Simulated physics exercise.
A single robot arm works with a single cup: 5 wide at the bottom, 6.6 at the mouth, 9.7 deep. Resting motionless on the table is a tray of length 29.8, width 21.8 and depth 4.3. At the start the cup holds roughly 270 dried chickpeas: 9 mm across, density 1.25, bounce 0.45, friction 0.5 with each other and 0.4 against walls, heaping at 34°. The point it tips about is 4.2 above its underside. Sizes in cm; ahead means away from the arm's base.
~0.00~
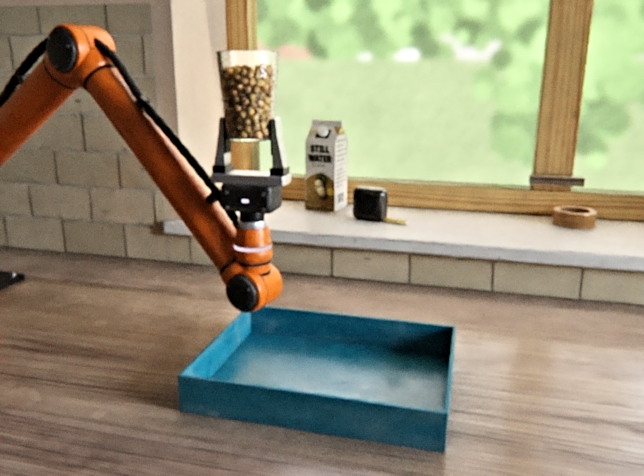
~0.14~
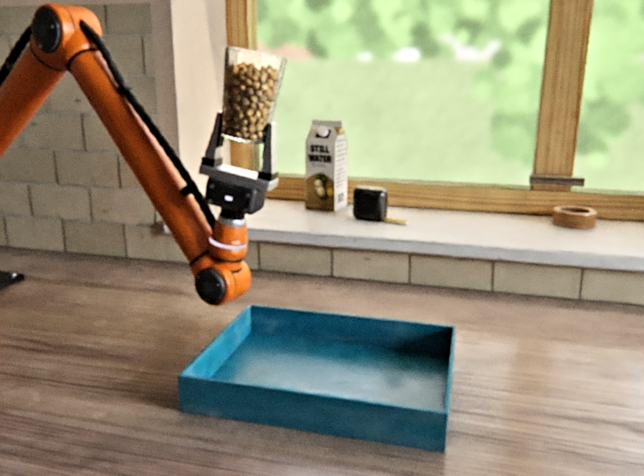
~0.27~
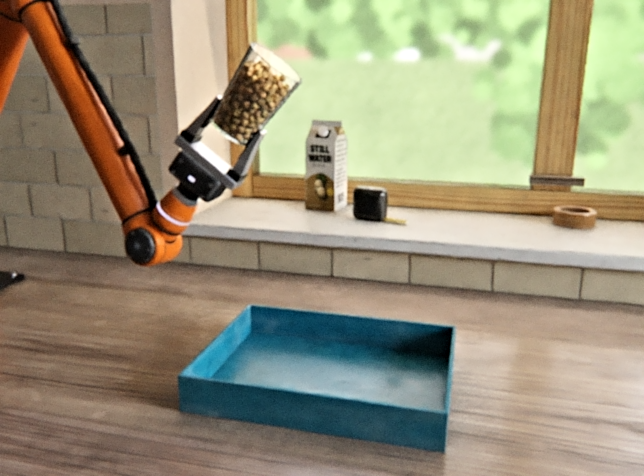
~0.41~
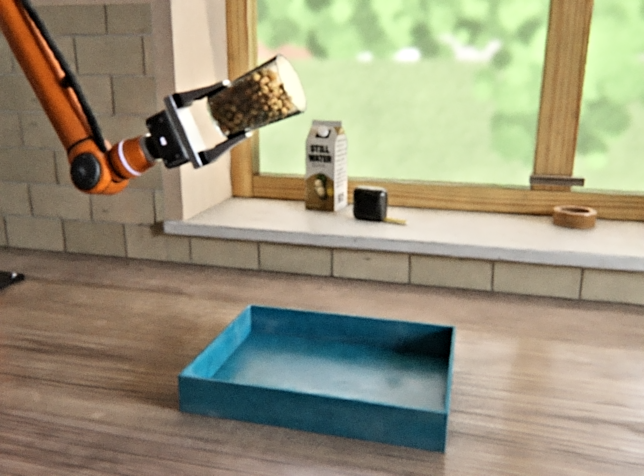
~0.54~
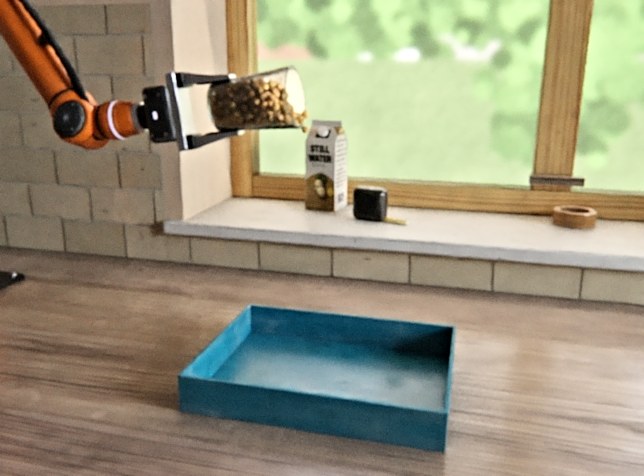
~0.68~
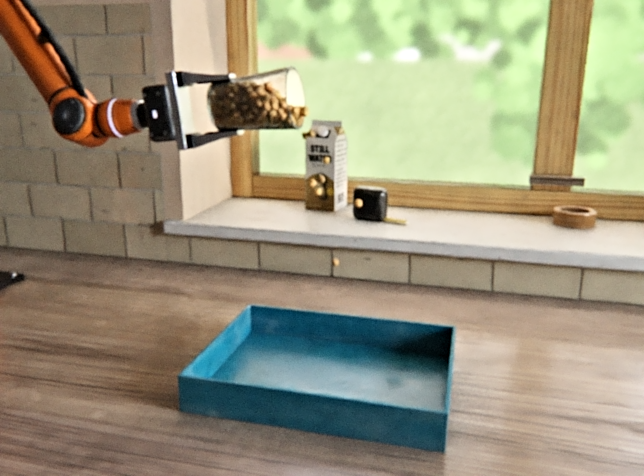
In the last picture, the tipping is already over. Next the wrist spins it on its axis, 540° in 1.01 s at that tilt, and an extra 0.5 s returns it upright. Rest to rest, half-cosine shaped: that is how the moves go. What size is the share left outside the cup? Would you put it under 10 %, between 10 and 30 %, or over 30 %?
I would put it over 30 %.
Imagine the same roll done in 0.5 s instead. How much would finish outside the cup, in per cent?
I'd expect approximately 30 per cent then.
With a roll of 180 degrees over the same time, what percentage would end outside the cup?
Then about 30 percent.
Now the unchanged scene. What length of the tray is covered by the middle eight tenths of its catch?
I'd put it at around 20 cm.
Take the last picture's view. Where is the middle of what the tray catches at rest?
Centre: Close to (372, 377).
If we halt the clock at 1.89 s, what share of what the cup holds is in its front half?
It's close to 40 percent.
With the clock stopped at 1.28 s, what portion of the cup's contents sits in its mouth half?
Close to 45 per cent sits in the mouth half.
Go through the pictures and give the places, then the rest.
The first frame shows cup middle at (249, 98), upright; upper third of the load around (250, 79), from x 225 to 270, top at y 70; 270 in the cup.
The second frame shows cup middle at (250, 98), tipped 11°; upper third of the load around (252, 80), from x 225 to 275, top at y 70.
The third frame shows cup middle at (252, 99), tipped 37°; upper third of the load around (256, 84), from x 220 to 285, top at y 65.
The fourth frame shows cup middle at (254, 101), tipped 66°; upper third of the load around (258, 89), from x 215 to 290, top at y 75.
The fifth frame shows cup middle at (254, 103), tipped 82°; upper third of the load around (252, 93), from x 215 to 305, top at y 80.
The sixth frame shows cup middle at (254, 103), tipped 83°; upper third of the load around (246, 95), from x 215 to 360, top at y 85; 262 in the cup, 8 in flight or on a rim.
After 1.28 s, tipped 83°, highest piece 37 above the table; 204 in the cup, 43 in the tray, 23 in flight or on a rim.
After 1.89 s, tipped 55°, highest piece 36 above the table; 155 in the cup, 106 in the tray, 2 on the table or floor, 7 in flight or on a rim.
After 2.39 s, upright, highest piece 37 above the table; 154 in the cup, 113 in the tray, 3 on the table or floor.
After 3.09 s, upright, highest piece 37 above the table; 154 in the cup, 113 in the tray, 3 on the table or floor.
At rest, 154 in the cup, 113 in the tray, 3 on the table or floor. That is 43 % outside the cup.
